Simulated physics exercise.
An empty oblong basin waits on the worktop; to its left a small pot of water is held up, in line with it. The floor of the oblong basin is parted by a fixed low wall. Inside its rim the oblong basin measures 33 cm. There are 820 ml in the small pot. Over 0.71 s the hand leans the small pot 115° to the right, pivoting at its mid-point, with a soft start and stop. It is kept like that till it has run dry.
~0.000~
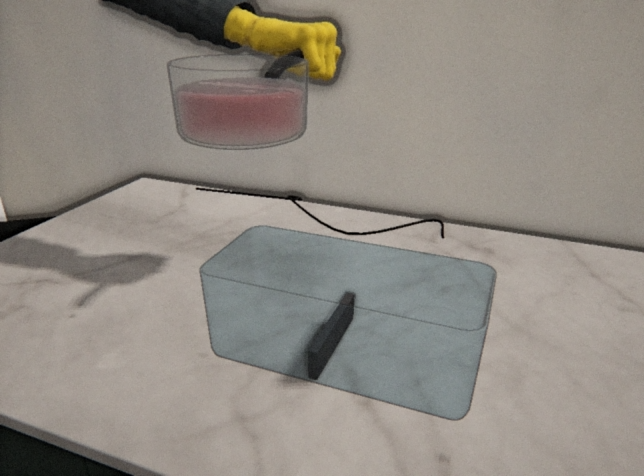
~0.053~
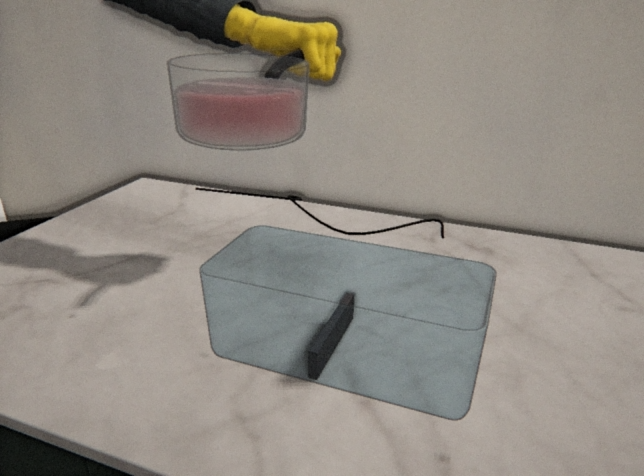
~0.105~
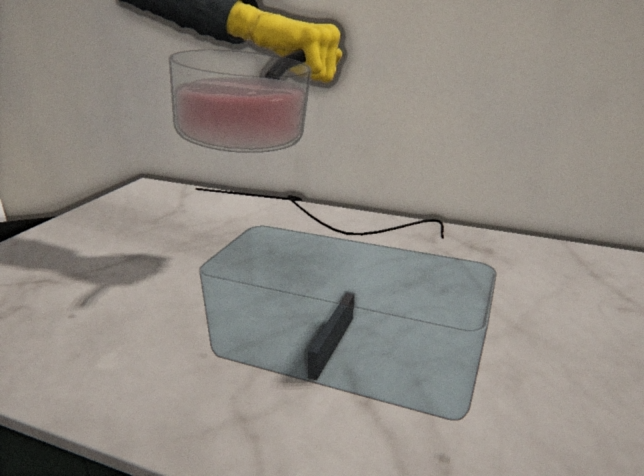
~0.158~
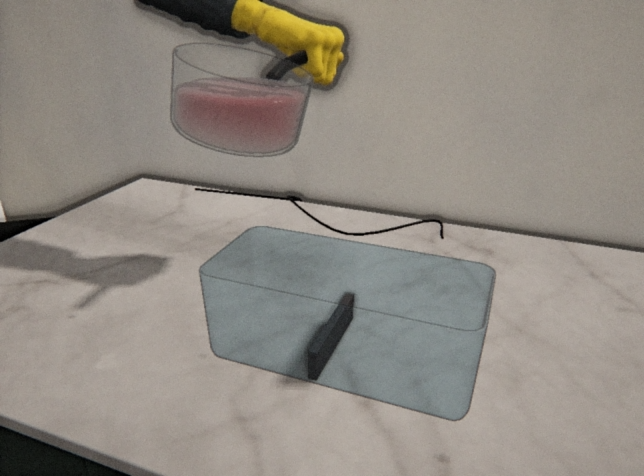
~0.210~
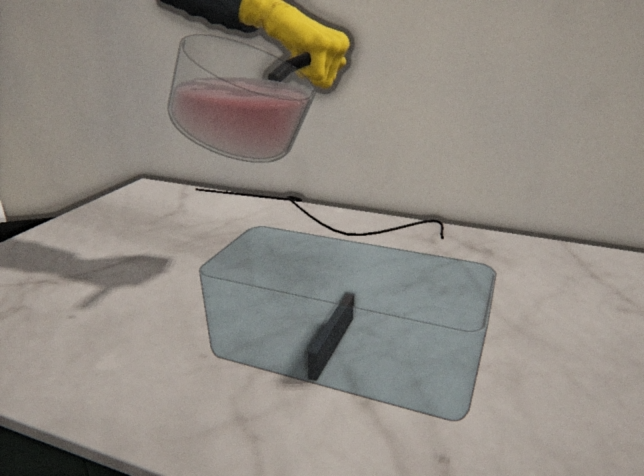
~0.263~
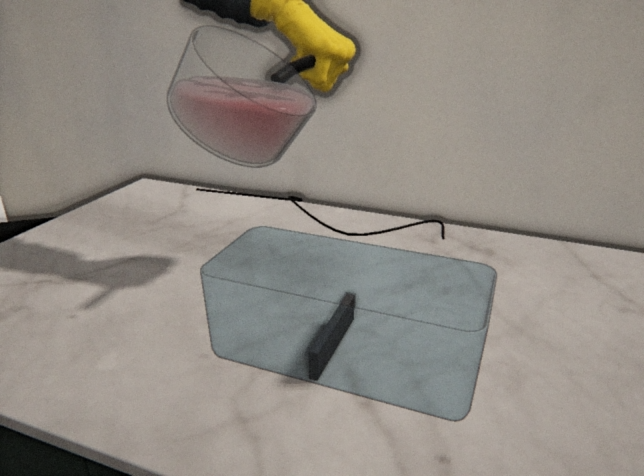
Above a marble worktop, where a clear oblong basin with a dark upright piece inside sat empty, a yellow-gloved hand held a small clear pot of pinkish water, then smoothly leaned it to the right.
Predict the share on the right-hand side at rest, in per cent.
Roughly 62 per cent is past the wall.
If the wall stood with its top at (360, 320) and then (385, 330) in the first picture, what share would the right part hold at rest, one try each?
In turn about 25 and 10 per cent.
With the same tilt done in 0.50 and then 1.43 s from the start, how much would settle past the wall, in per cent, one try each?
First 50, then 75 per cent.
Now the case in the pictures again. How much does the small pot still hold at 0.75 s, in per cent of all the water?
Near 4 in a hundred.
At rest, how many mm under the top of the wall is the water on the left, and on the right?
Left about 26 mm, right about 22 mm.
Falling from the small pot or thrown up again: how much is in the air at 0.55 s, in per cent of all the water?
About 54 per cent.
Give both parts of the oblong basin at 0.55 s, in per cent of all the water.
Left about 1, right about 20.
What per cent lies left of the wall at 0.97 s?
Some 36 per cent.
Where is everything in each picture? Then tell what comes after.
It leans 0°; its right rim is at (302, 67); the water meets the walls at (189, 84) and (302, 91); the oblong basin's rim runs from (227, 247) to (491, 298); the wall's top is at (333, 321), in the first picture.
It leans 2°; its right rim is at (302, 69); the water meets the walls at (189, 83) and (302, 92), in the second picture.
It leans 6°; its right rim is at (304, 76); the water meets the walls at (189, 82) and (303, 93), in the third picture.
It leans 13°; its right rim is at (307, 86); the water meets the walls at (189, 82) and (304, 96), in the fourth picture.
It leans 23°; its right rim is at (309, 100); the water meets the walls at (189, 81) and (308, 99), in the fifth picture.
It leans 35°; its right rim is at (309, 116); the water meets the walls at (186, 78) and (309, 106); 1 per cent is over the edge, in the sixth picture.
By 0.55 s the tilt is 101° and 25 per cent is still to pour, 1 is left of the wall and 20 right of it.
By 0.75 s the tilt is 115° and 4 per cent is still to pour, 24 is left of the wall and 62 right of it.
By 0.97 s the tilt is 115° and 0 per cent is still to pour, 36 is left of the wall and 61 right of it.
By 1.21 s the tilt is 115° and 0 per cent is still to pour, 36 is left of the wall and 62 right of it.
At rest 36 per cent lies left of the wall, 62 right of it and 2 outside.
